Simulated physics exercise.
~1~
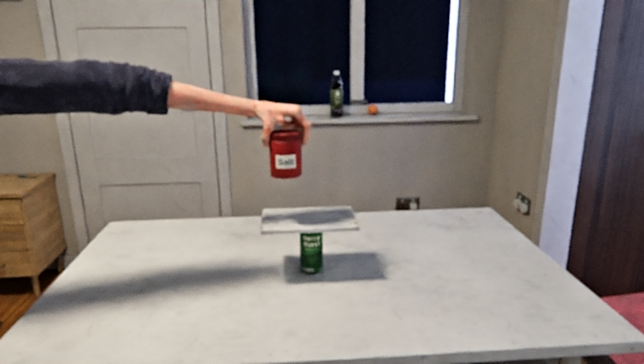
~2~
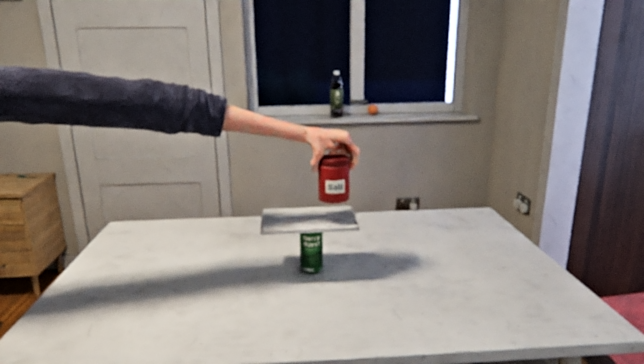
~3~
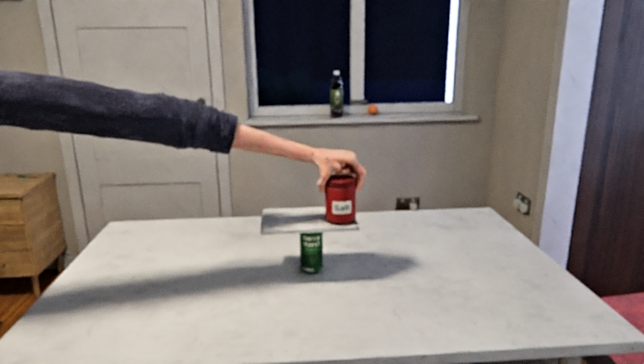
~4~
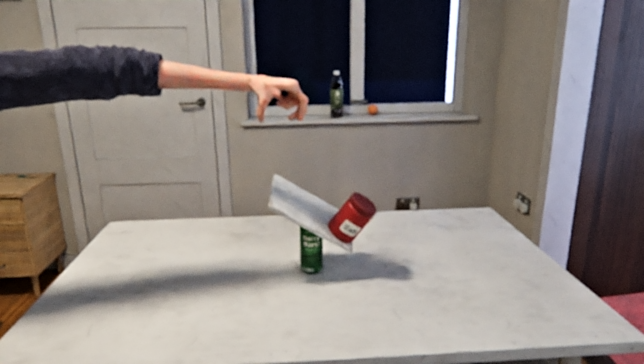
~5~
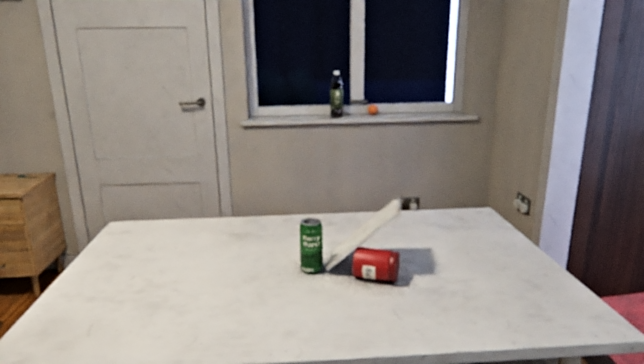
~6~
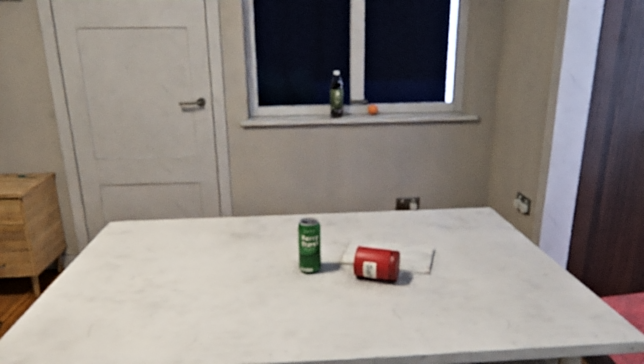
A hand holding a red jar reaches in from the left over a pale table, where a white board lies balanced on an upright green can. The still view faces the table from the front, with a door at left and a dark window behind, a bottle on its sill. The hand moves the jar right, lowers it onto the board's right end, then lets go and draws back. The board tips down to the right, and the leaning jar slides with it. Both drop to the table, the jar on its side and the board flat behind it, while the can remains standing.
